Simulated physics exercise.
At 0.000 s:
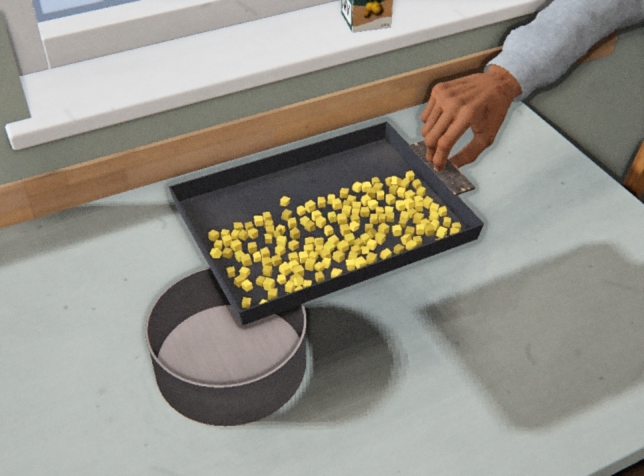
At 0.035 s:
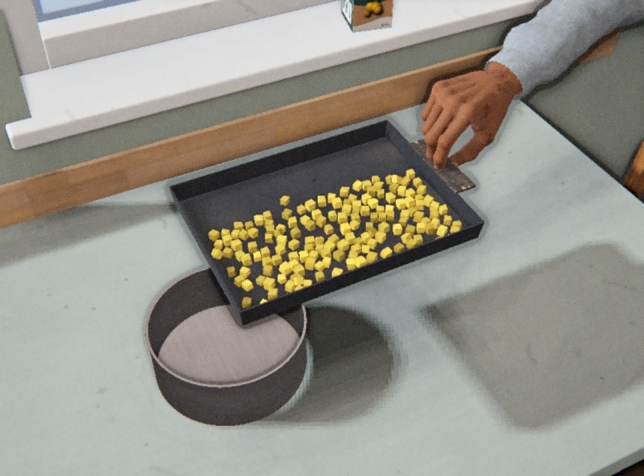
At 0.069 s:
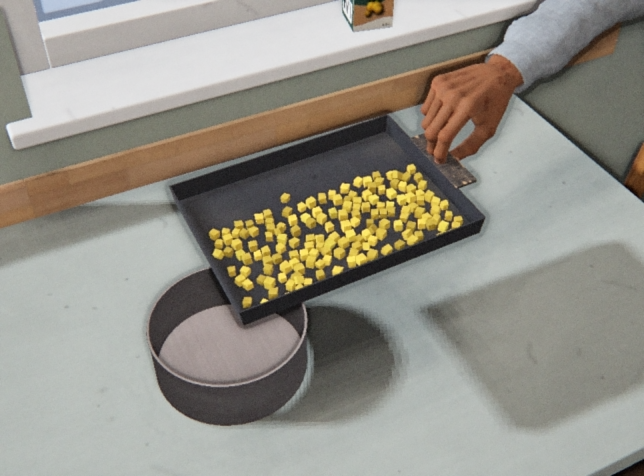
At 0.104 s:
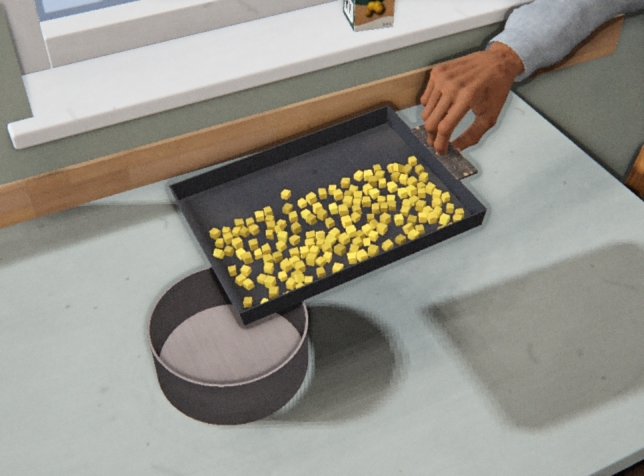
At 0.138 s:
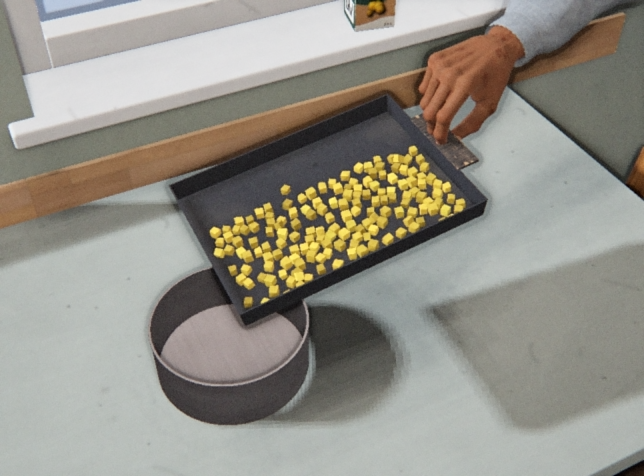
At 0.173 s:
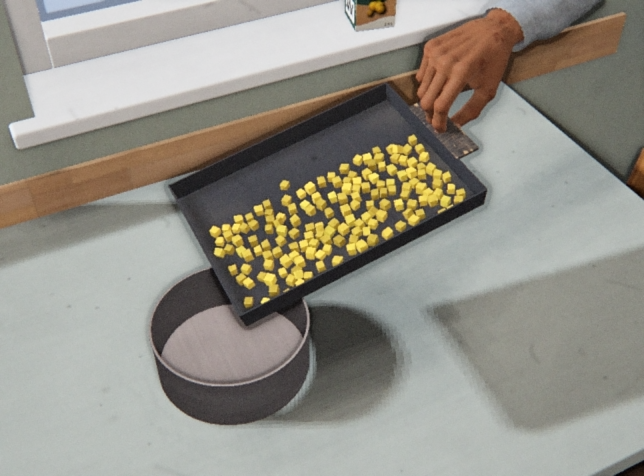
In the video, a hand at the right holds a dark rimmed tray of small yellow cubes over the side of a round pot on a pale tabletop, then raises the tray's right end slightly, tilting it toward the pot.
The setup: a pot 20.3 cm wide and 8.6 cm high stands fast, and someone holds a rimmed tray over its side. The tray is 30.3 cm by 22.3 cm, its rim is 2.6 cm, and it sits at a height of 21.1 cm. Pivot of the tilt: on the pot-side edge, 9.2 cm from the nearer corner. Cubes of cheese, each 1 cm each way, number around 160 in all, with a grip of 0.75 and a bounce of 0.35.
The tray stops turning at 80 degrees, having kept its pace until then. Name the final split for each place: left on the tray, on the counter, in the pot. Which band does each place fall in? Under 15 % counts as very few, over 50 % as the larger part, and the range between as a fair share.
Left on the tray: A fair share. Counter: The larger part. Pot: Very few.
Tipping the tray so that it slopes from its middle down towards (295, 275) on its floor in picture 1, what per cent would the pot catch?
Roughly 0 percent of them.
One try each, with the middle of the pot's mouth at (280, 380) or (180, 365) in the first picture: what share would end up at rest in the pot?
That gives roughly 15 per cent and then 60 per cent.
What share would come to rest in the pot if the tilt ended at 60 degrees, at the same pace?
About 10 in a hundred would end up in the pot.
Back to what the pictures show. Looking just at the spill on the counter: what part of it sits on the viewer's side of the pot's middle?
Near 80 in a hundred.
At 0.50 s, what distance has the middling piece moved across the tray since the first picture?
2 cm.
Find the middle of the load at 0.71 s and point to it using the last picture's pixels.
The middle of the load should be near (233, 265) then.
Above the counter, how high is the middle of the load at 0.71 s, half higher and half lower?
Around 24 cm up.
Then, at 0.50 s, tilt 46 degrees; the tray holds 100 %, the pot 0 %.
Then, at 0.71 s, tilt 67 degrees; the tray holds 100 %, the pot 0 %.
After 1.04 s, tilt 80 degrees; the tray holds 40 %, the pot 5 %.
In the end, at 2.3 s, tray 35 %, counter 60 %, pot 5 %.
